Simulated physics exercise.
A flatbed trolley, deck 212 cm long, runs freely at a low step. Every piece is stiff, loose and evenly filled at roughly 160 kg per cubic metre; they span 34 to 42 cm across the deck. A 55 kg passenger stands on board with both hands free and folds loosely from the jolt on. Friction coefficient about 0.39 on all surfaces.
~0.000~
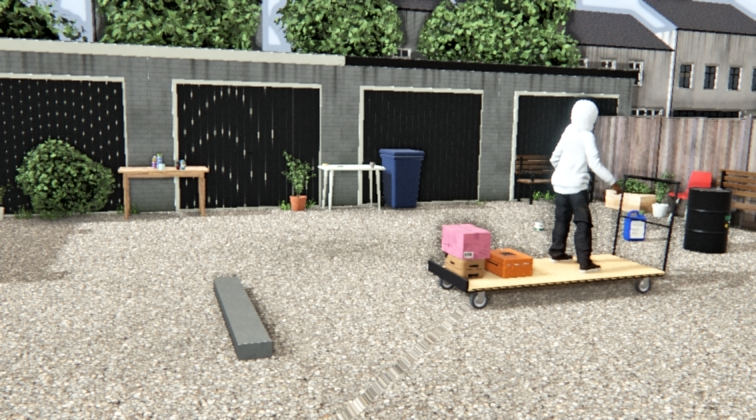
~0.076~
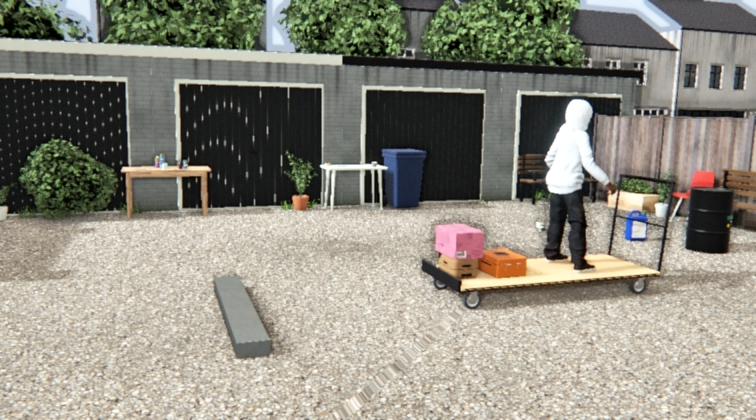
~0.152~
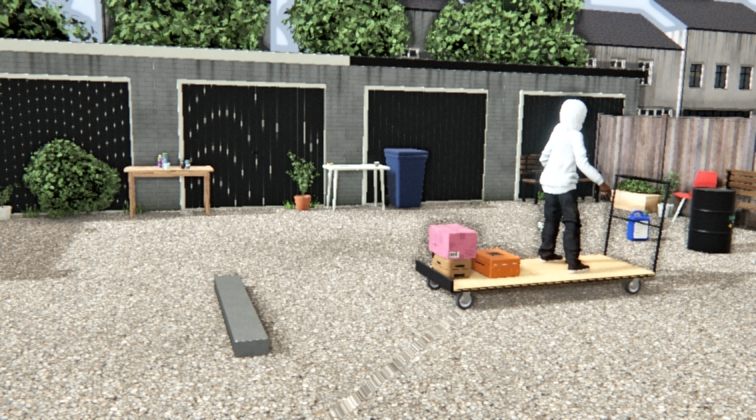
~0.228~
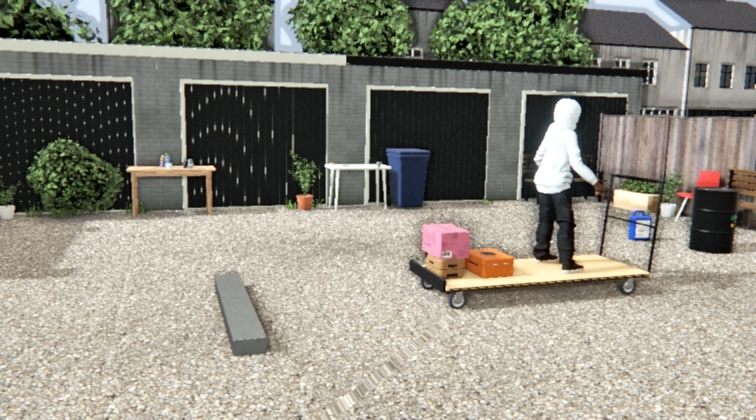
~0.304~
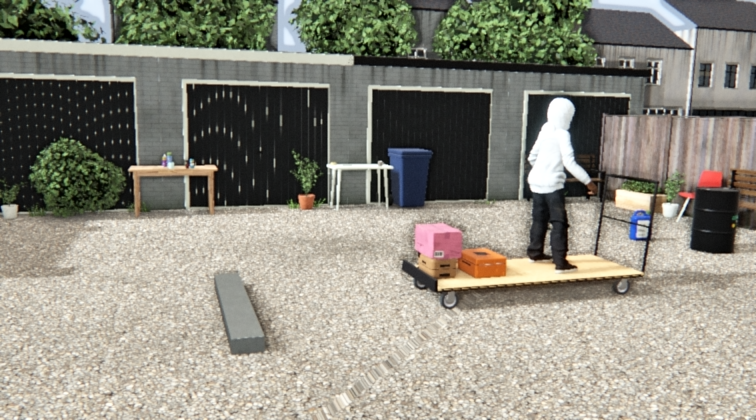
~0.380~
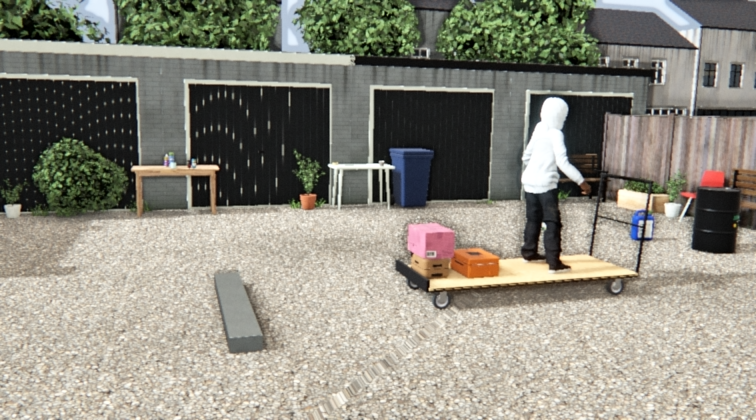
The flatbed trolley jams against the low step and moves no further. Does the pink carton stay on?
The pink carton keeps its place on the deck at this speed.
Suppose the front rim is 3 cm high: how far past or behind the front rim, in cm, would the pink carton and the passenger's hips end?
Then pink 10 behind, hips 70 behind.
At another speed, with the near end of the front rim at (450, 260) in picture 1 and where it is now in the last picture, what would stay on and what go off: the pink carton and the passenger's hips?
Then pink off, hips on.
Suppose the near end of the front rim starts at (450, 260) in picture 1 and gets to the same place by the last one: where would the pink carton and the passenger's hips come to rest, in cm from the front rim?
In that case pink 50 past, hips 40 behind.
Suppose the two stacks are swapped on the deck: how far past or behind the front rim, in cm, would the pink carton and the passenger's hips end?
In that case pink 10 behind, hips 70 behind.
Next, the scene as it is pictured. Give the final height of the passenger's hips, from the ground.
About 30 cm.
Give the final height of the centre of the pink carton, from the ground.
About 55 cm.
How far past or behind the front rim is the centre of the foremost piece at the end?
Some 10 cm behind it.
The wheels strike at 2.22 s.
After 2.47 s the pink carton is 9 cm behind the rim, tilted 0°, near (248, 249) in the last picture's view.
After 2.77 s the pink carton is 9 cm behind the rim, tilted 0°, near (248, 249) in the last picture's view.
After 3.22 s the pink carton is 9 cm behind the rim, tilted 0°, near (248, 249) in the last picture's view.
When all is still (3.7 s), nothing is past the rim; behind it, brown suitcase, orange toolbox, pink carton and the passenger's hips.
